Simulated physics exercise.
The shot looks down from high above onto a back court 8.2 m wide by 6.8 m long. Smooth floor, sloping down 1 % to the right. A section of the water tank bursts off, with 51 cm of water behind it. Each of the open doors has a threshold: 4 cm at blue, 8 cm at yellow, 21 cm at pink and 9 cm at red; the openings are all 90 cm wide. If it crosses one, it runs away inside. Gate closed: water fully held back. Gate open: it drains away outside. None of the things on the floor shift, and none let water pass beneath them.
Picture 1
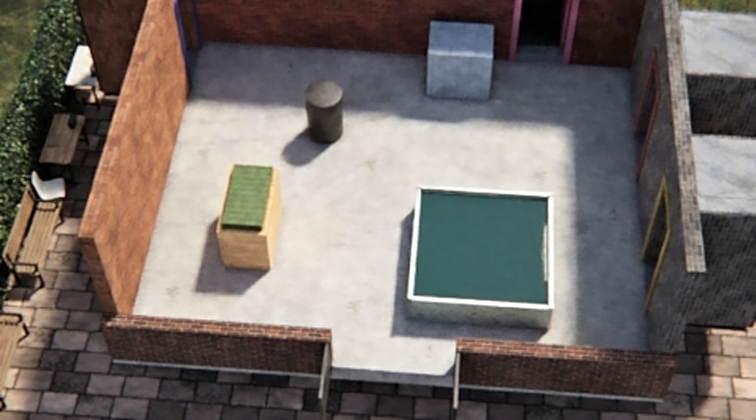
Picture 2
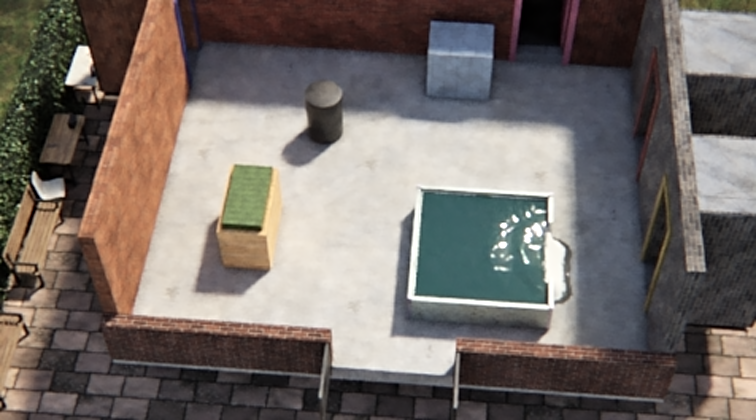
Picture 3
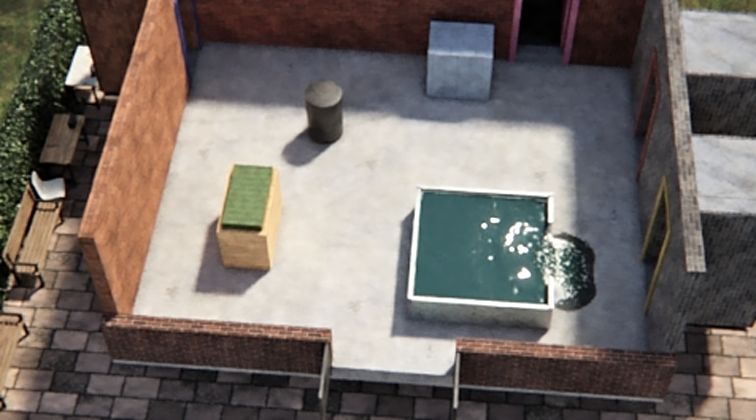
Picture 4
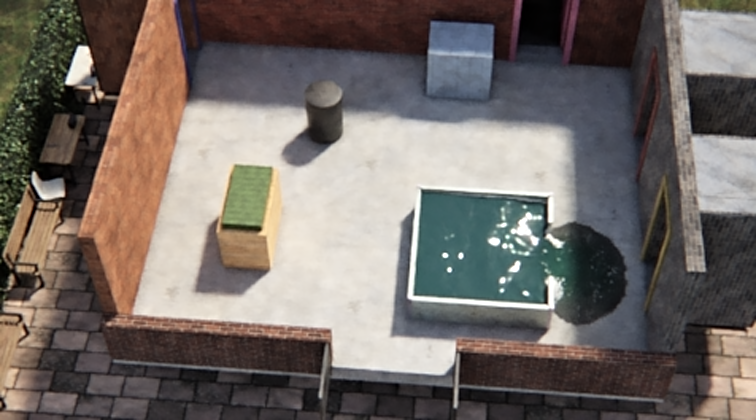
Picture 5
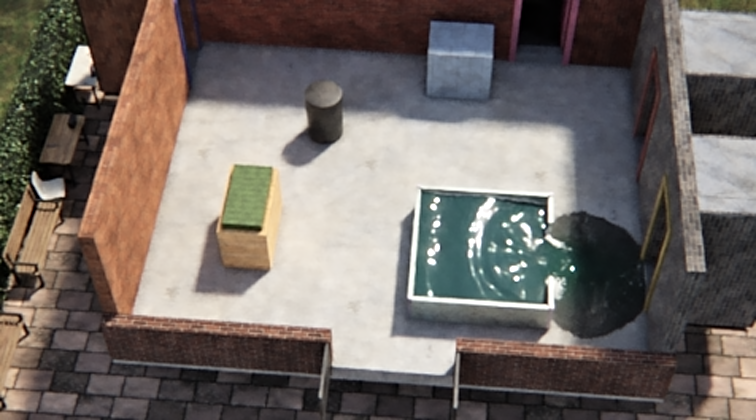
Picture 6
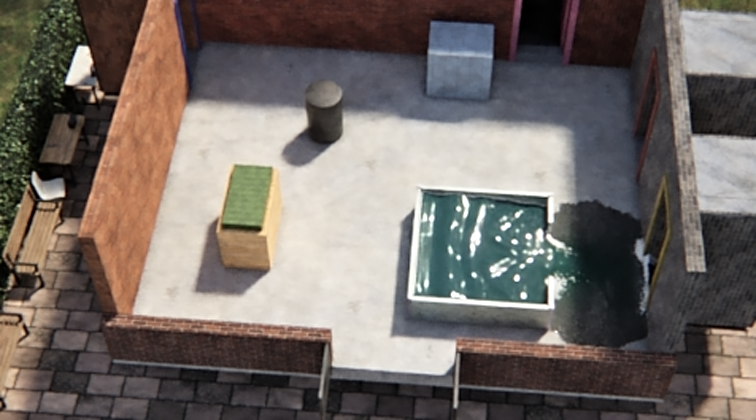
Water sits still in a square, white-rimmed tank in a walled courtyard, then bursts through the tank's right side onto the pale floor. It spreads rightward in a widening dark pool, reaching the right-hand wall by the yellow-framed doorway, while ripples and glints cross the surface inside the tank.
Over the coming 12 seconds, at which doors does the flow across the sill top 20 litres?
Result: Blue door: Under the set amount. Yellow door: Past the set amount. Pink door: Under the set amount. Red door: Under the set amount.
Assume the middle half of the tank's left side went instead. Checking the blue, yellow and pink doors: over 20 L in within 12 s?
So blue tops it, yellow stays lower, pink stays lower.
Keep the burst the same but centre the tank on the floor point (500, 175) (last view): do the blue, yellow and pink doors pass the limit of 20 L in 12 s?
Lab note: Blue door limit not exceeded; yellow door limit not exceeded; pink door limit not exceeded.
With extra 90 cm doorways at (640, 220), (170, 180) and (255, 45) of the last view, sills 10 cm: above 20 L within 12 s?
In that order: Beyond it, short of it, short of it.
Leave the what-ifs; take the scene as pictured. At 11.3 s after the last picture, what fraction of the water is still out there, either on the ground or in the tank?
68 %.
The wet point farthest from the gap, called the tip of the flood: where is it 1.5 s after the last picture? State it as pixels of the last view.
Point: Roughly (626, 105) in the last view.
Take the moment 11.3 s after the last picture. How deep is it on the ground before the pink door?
About 6.0 cm.
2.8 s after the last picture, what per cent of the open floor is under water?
Around 25 per cent.
Then, 0.7 s after the last picture water covers 10 % of the floor and is deepest (30 cm) near (559, 275); blue door not reached, yellow door 21 cm at the sill, 110 L in, pink door not reached, red door not reached.
Then, 1.5 s after the last picture water covers 15 % of the floor and is deepest (30 cm) near (635, 255); blue door not reached, yellow door 28 cm at the sill, 250 L in, pink door not reached, red door 6 cm at the sill, 0 L in.
Then, 2.8 s after the last picture water covers 25 % of the floor and is deepest (20 cm) near (642, 376); blue door not reached, yellow door 21 cm at the sill, 403 L in, pink door 6 cm at the sill, 0 L in, red door 6 cm at the sill, 0 L in.
Then, 6.3 s after the last picture water covers 40 % of the floor and is deepest (14 cm) near (642, 376); blue door not reached, yellow door 15 cm at the sill, 575 L in, pink door 9 cm at the sill, 0 L in, red door 4 cm at the sill, 0 L in.
Then, 11.3 s after the last picture water covers 60 % of the floor and is deepest (9 cm) near (637, 290); blue door not reached, yellow door 9 cm at the sill, 627 L in, pink door 6 cm at the sill, 0 L in, red door 5 cm at the sill, 0 L in.
